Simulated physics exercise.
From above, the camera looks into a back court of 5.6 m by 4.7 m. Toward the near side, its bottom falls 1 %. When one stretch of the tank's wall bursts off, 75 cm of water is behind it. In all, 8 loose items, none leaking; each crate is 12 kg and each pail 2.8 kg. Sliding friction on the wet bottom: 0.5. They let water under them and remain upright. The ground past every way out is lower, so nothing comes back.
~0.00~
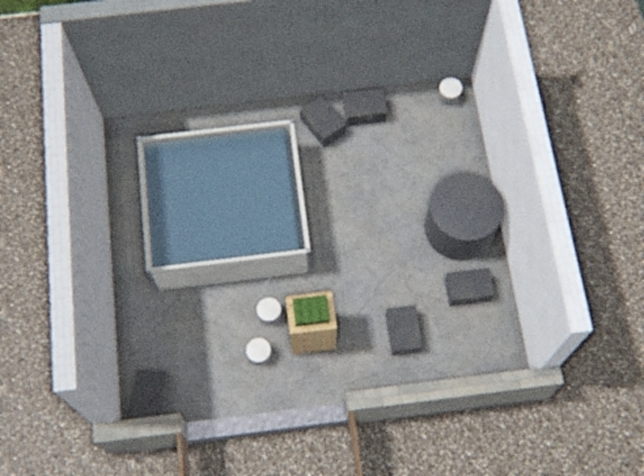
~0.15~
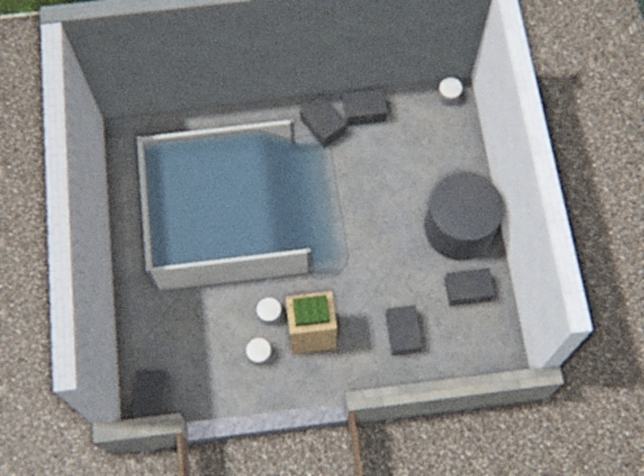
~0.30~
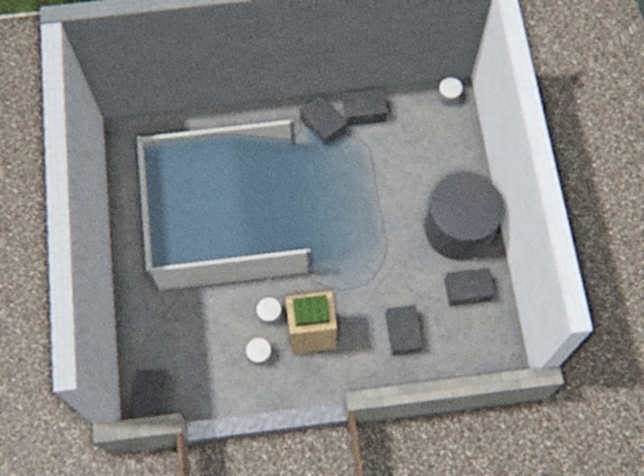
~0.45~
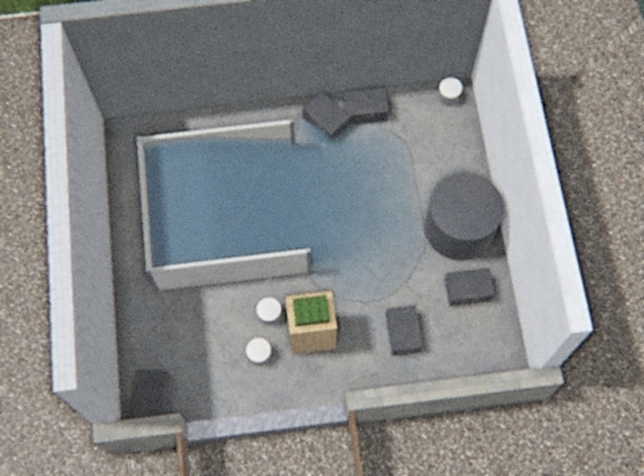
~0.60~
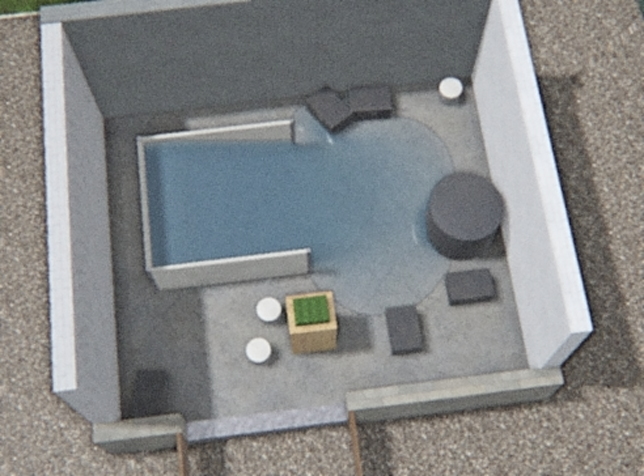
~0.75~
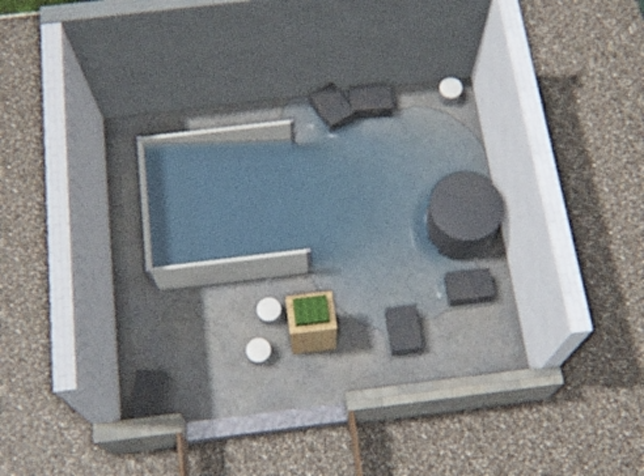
Water pours from the tank's open right side, spreads across the court and nudges two dark crates.
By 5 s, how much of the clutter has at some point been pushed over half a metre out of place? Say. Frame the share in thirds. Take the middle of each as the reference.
My guess is it is going to land at two thirds or higher.
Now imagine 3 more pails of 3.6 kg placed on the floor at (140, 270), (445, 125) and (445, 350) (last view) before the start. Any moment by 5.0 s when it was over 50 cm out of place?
In order: Within it, beyond it, beyond it.
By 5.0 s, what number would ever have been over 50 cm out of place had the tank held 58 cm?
Count under that change: 5.
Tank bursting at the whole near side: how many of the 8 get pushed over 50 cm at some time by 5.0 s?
The answer then is 4.
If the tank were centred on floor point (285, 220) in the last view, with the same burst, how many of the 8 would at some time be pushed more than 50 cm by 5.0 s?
The answer would then be 7.
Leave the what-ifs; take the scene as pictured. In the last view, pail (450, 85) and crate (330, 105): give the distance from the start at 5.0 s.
Taking them in turn, I get 350 cm for the first and 200 cm for the second.
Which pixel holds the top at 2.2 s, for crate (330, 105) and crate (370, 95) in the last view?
Around (372, 97) and (406, 81).
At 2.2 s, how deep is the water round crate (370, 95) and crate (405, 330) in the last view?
Depths: Near 31 cm, then near 5 cm.
After 1.1 s 0 of 8 are over 50 cm from their spots; 0 afloat.
After 2.2 s 4 of 8 are over 50 cm from their spots; 4 afloat.
After 3.5 s 5 of 8 are over 50 cm from their spots; 4 afloat.
After 5.0 s 6 of 8 are over 50 cm from their spots, and 6 have been at some point; 6 afloat.
